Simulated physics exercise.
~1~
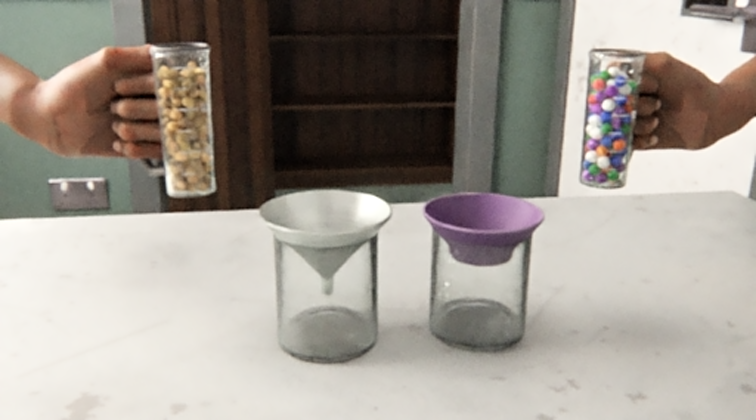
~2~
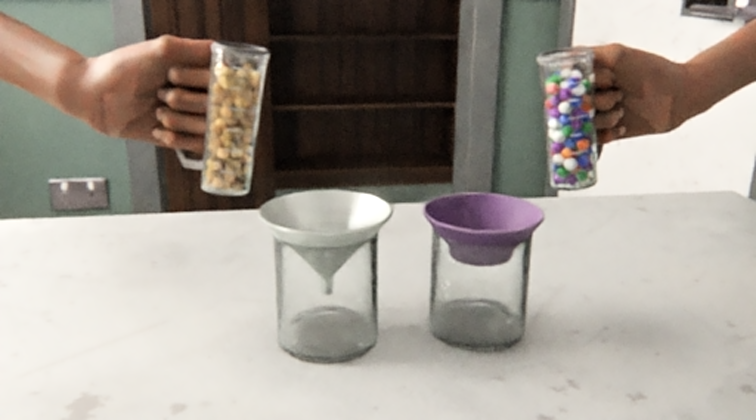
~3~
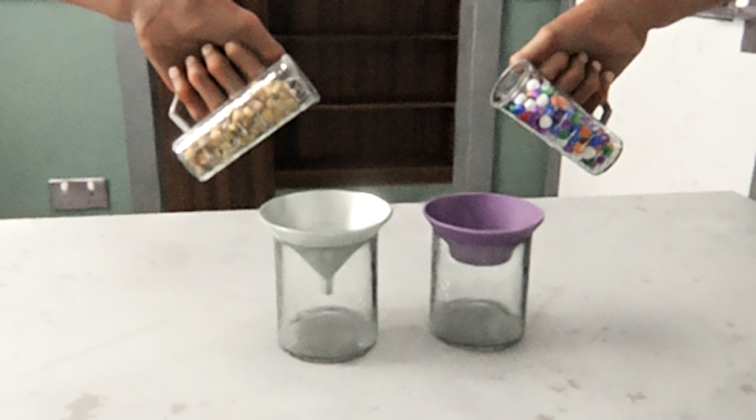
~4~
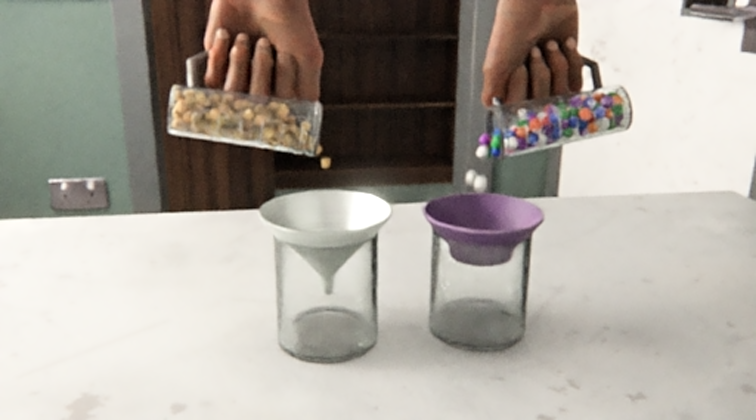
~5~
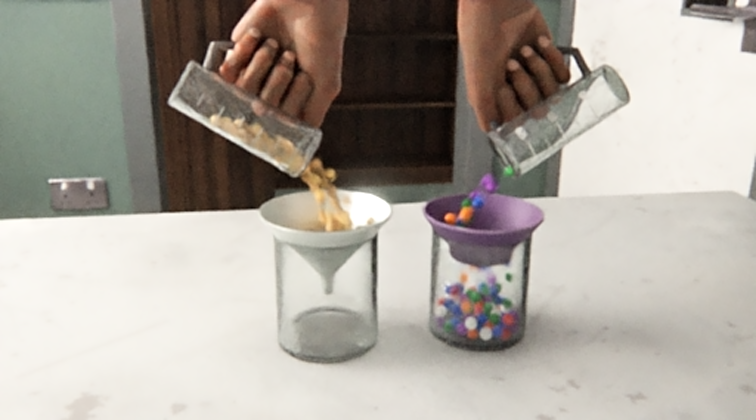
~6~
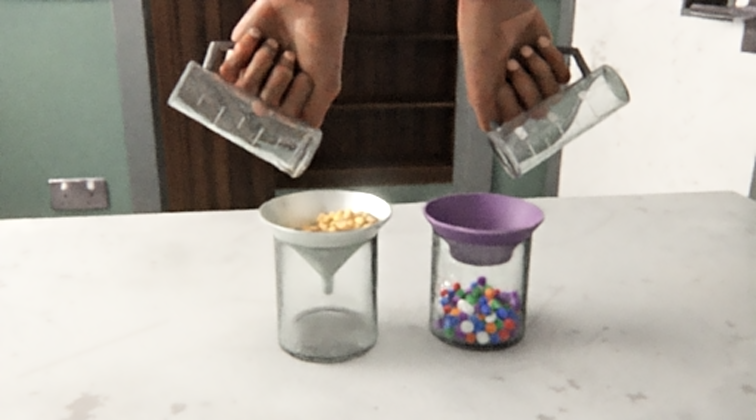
In this clip, two hands tip clear cups over funnels set on glass jars, pouring yellowish kernel-like pieces on the left and multicoloured beads on the right. The beads all drop through the purple funnel into its jar, while the yellowish pieces stay stuck in the pale funnel.
